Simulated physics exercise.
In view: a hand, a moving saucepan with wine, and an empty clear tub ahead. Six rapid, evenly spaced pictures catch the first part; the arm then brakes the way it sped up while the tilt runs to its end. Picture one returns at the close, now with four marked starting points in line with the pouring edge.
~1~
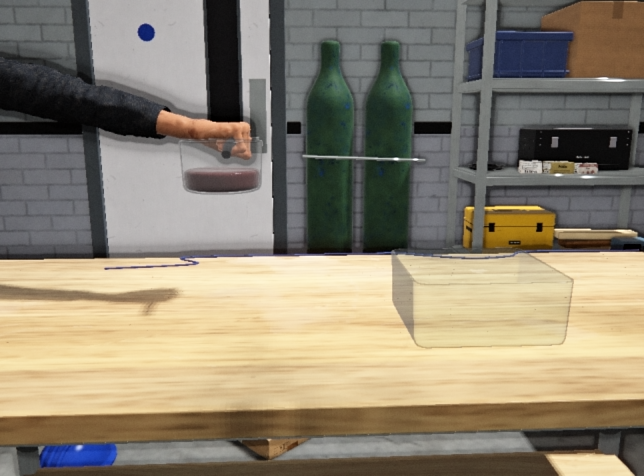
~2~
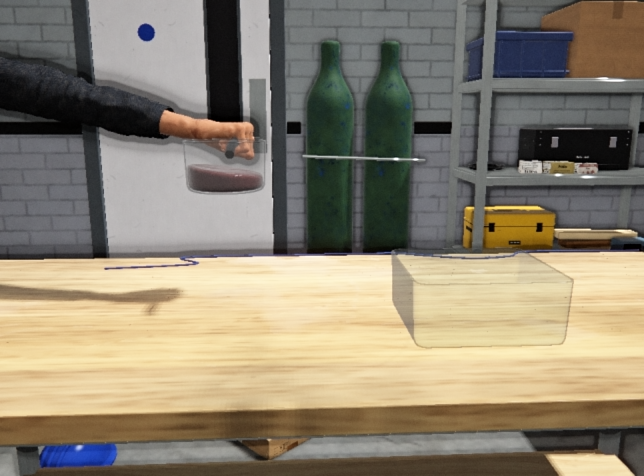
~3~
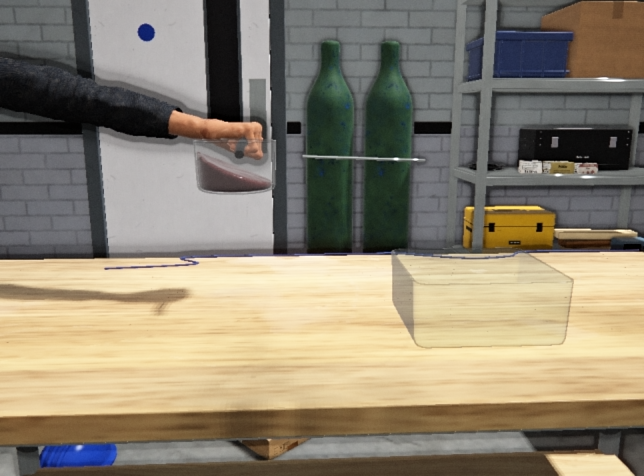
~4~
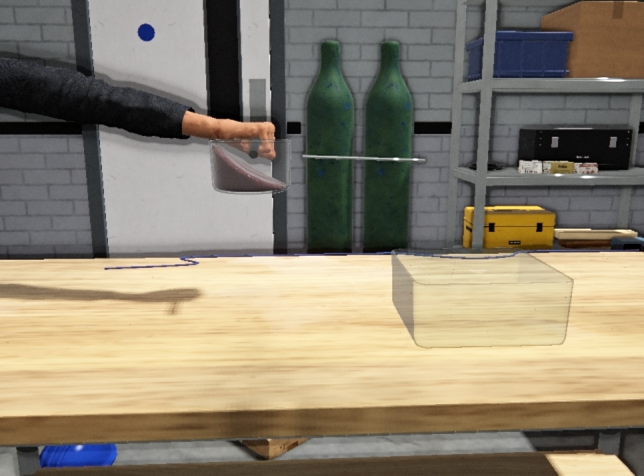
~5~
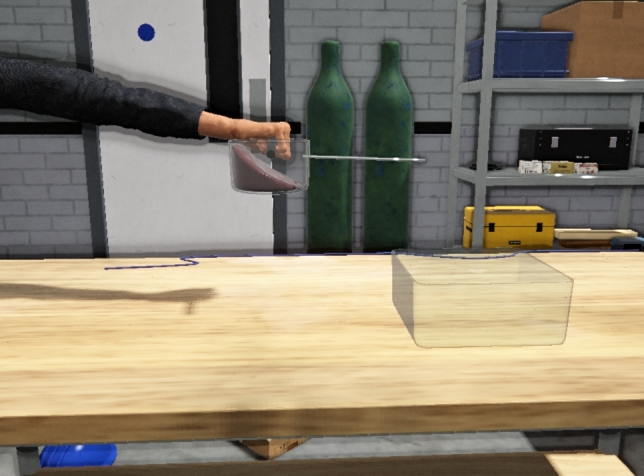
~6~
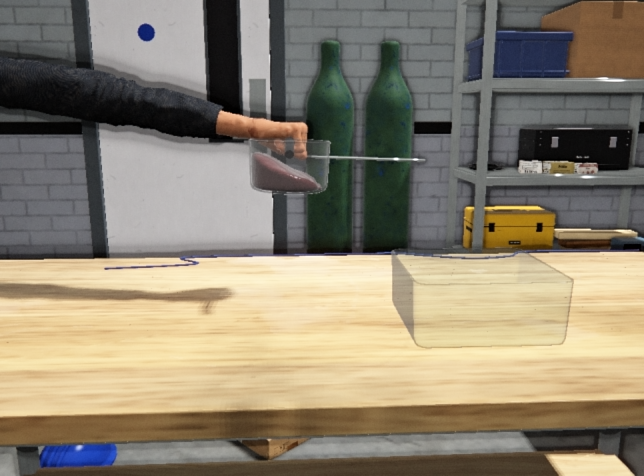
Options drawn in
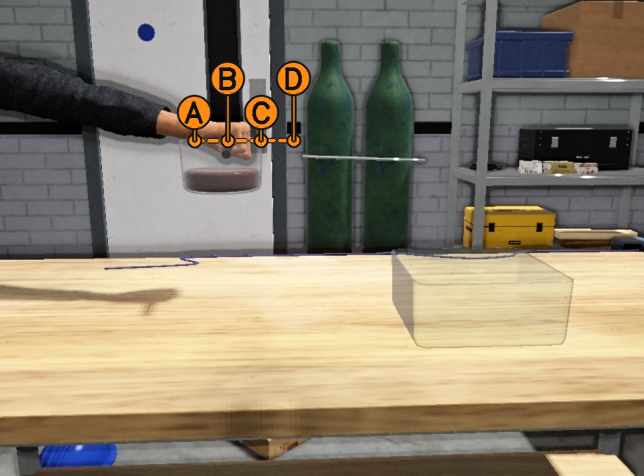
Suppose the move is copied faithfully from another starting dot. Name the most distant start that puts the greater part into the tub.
D.
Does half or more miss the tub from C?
Yes, that goes wrong.
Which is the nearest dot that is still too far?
The answer is C.
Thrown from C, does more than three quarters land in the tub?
No, less.
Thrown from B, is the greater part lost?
Yes, it does.
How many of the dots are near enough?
One of the four.
On the marked copy, A at (194, 140); B at (227, 140); C at (261, 140); D at (293, 140).
With A, about 6 % lands in the tub, 93 % falls short.
With B, about 19 % lands in the tub, 78 % falls short and 3 % goes beside or beyond.
With C, about 35 % lands in the tub, 60 % falls short and 5 % goes beside or beyond.
With D, about 77 % lands in the tub, 14 % falls short and 9 % goes beside or beyond.
